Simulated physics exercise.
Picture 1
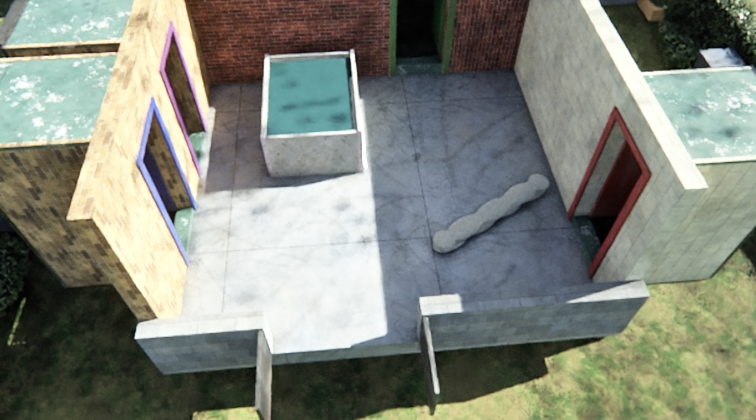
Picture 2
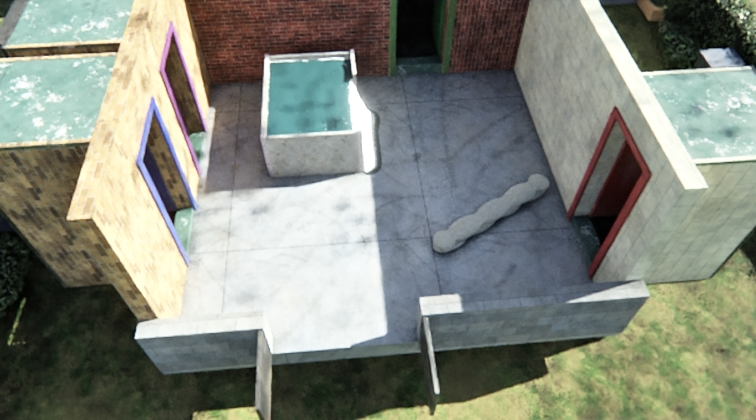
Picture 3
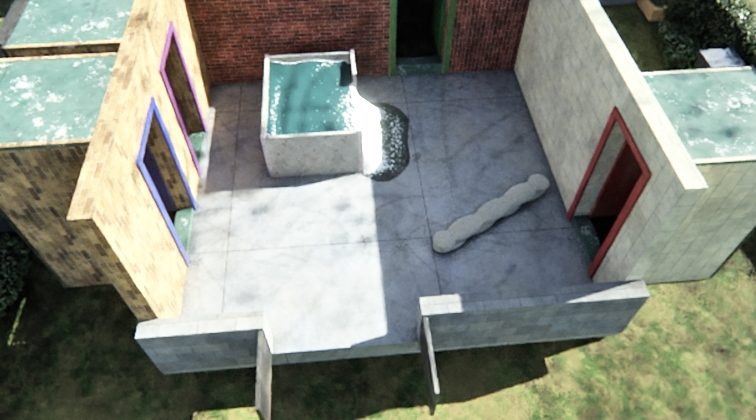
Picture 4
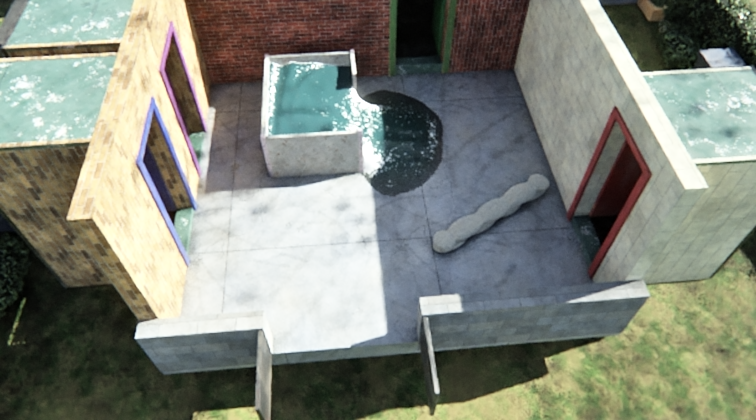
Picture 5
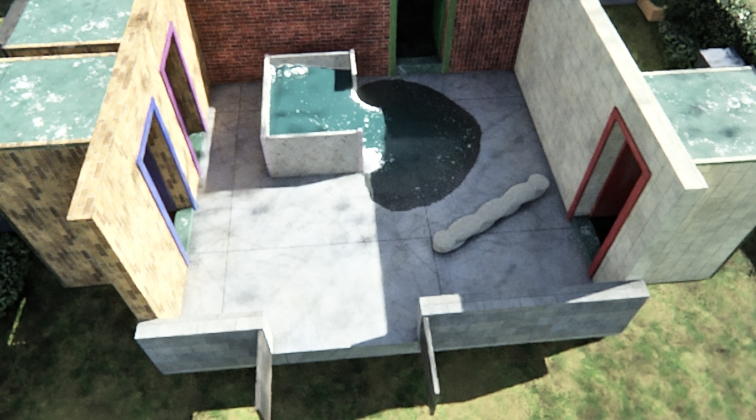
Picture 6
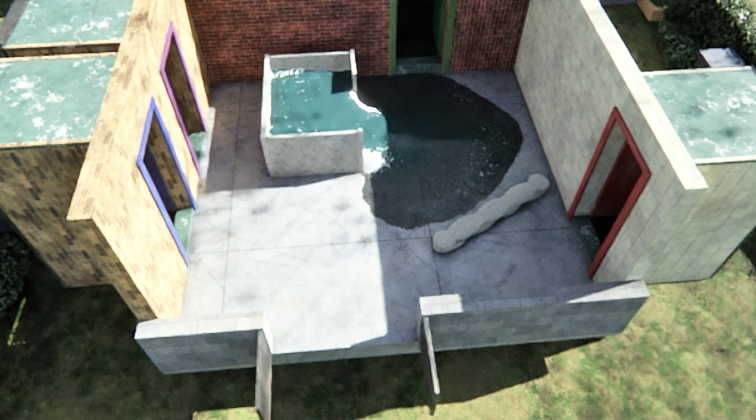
At the start, a square tank of greenish water stands still in a paved court between brick and stone walls. Its right side gives way and water pours through, foaming at the gap. A dark, rounded pool then spreads rightward and nearer across the paving, reaching the long, lumpy barrier.
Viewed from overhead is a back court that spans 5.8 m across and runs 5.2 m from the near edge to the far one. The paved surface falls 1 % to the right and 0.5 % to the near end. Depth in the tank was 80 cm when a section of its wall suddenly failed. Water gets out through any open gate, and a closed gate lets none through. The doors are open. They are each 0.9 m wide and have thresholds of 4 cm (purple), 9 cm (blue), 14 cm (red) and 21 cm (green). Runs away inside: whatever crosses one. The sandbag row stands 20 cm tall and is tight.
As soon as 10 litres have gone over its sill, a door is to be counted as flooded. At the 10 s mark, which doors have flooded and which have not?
The purple door has not; the blue door has not; the red door has not; the green door has not.
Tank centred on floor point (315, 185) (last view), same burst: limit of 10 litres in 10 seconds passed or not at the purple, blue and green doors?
Purple: Beyond limit; blue: Within limit; green: Within limit.
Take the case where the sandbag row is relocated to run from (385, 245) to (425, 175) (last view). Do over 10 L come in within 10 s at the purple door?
Then, for the purple door, it's higher.
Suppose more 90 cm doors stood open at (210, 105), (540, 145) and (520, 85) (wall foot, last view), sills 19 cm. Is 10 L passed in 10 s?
Per doorway, in order: Insufficient / sufficient / sufficient.
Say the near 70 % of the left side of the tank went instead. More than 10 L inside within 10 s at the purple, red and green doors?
So purple tops it, red stays lower, green stays lower.
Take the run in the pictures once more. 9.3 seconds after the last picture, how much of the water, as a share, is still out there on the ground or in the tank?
Roughly 88 percent.
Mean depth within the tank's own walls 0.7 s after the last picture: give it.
Depth, averaged: Around 37 centimetres.
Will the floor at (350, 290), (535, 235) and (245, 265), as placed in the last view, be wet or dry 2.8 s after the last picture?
Submerged, submerged, untouched.
Then, 0.7 s after the last picture water covers 35 % of the floor and is deepest (48 cm) near (543, 173); purple door not reached, blue door not reached, red door not reached, green door 8 cm at the sill, 0 L in.
Then, 1.5 s after the last picture water covers 40 % of the floor and is deepest (36 cm) near (543, 173); purple door not reached, blue door not reached, red door 7 cm at the sill, 0 L in, green door 2 cm at the sill, 0 L in.
Then, 2.8 s after the last picture water covers 55 % of the floor and is deepest (24 cm) near (508, 74); purple door not reached, blue door not reached, red door 4 cm at the sill, 0 L in, green door 17 cm at the sill, 0 L in.
Then, 5.3 s after the last picture water covers 90 % of the floor and is deepest (18 cm) near (476, 213); purple door 3 cm at the sill, 0 L in, blue door not reached, red door 4 cm at the sill, 0 L in, green door 10 cm at the sill, 0 L in.
Then, 9.3 s after the last picture water covers 95 % of the floor and is deepest (10 cm) near (512, 87); purple door 2 cm at the sill, 0 L in, blue door 6 cm at the sill, 0 L in, red door 6 cm at the sill, 0 L in, green door 8 cm at the sill, 0 L in.
